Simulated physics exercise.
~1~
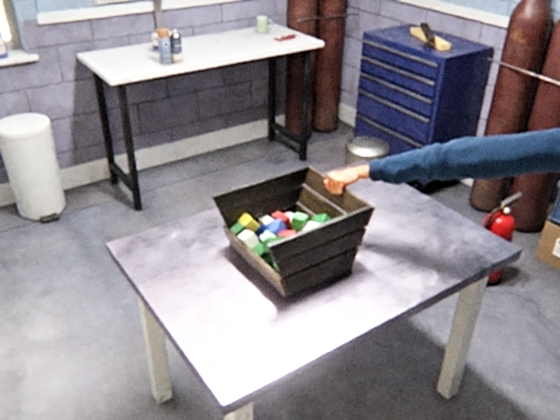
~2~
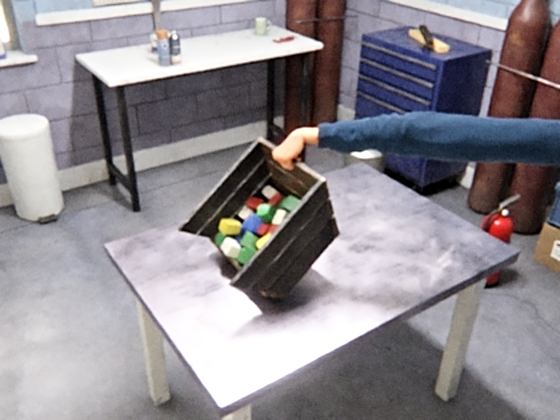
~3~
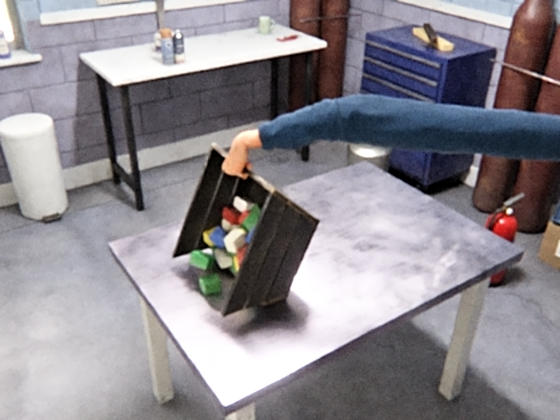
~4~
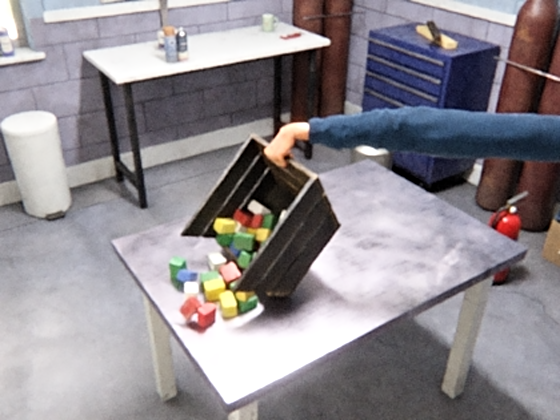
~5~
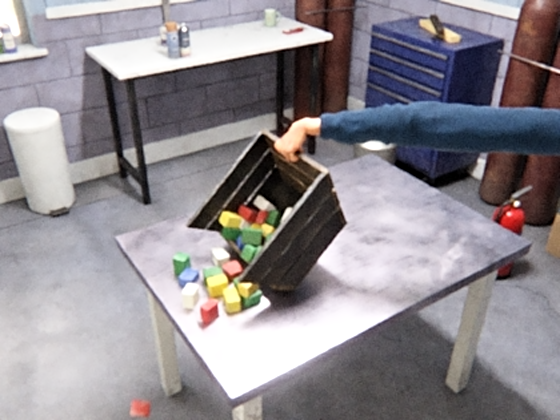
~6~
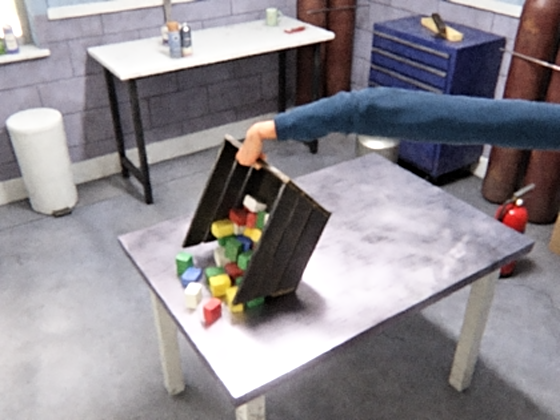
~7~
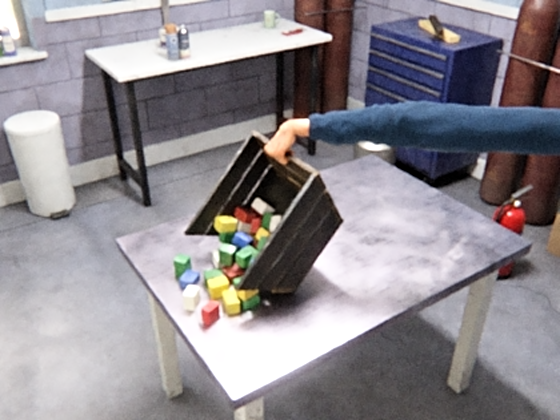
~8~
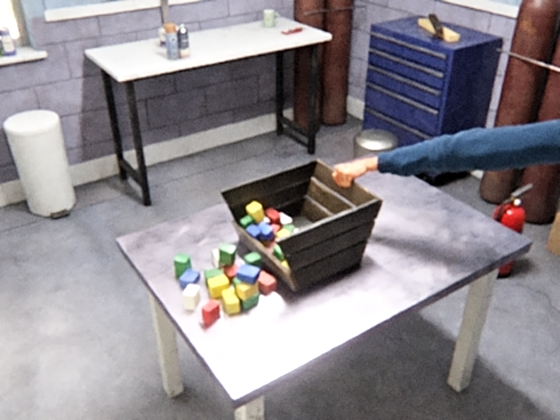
At the start, a dark wooden container of colourful blocks sits on a table in a workshop, with a blue-sleeved hand gripping its right side. The hand lifts that side and tips the container steeply towards the left, and the blocks slide down inside. Soon a number of them spill over the low left wall onto the tabletop, and a red one drops to the floor. The arm eases the container back a little, then tilts it steeply again. Finally the hand lowers it flat, leaving a scattered pile on the table beside it and many blocks still inside.
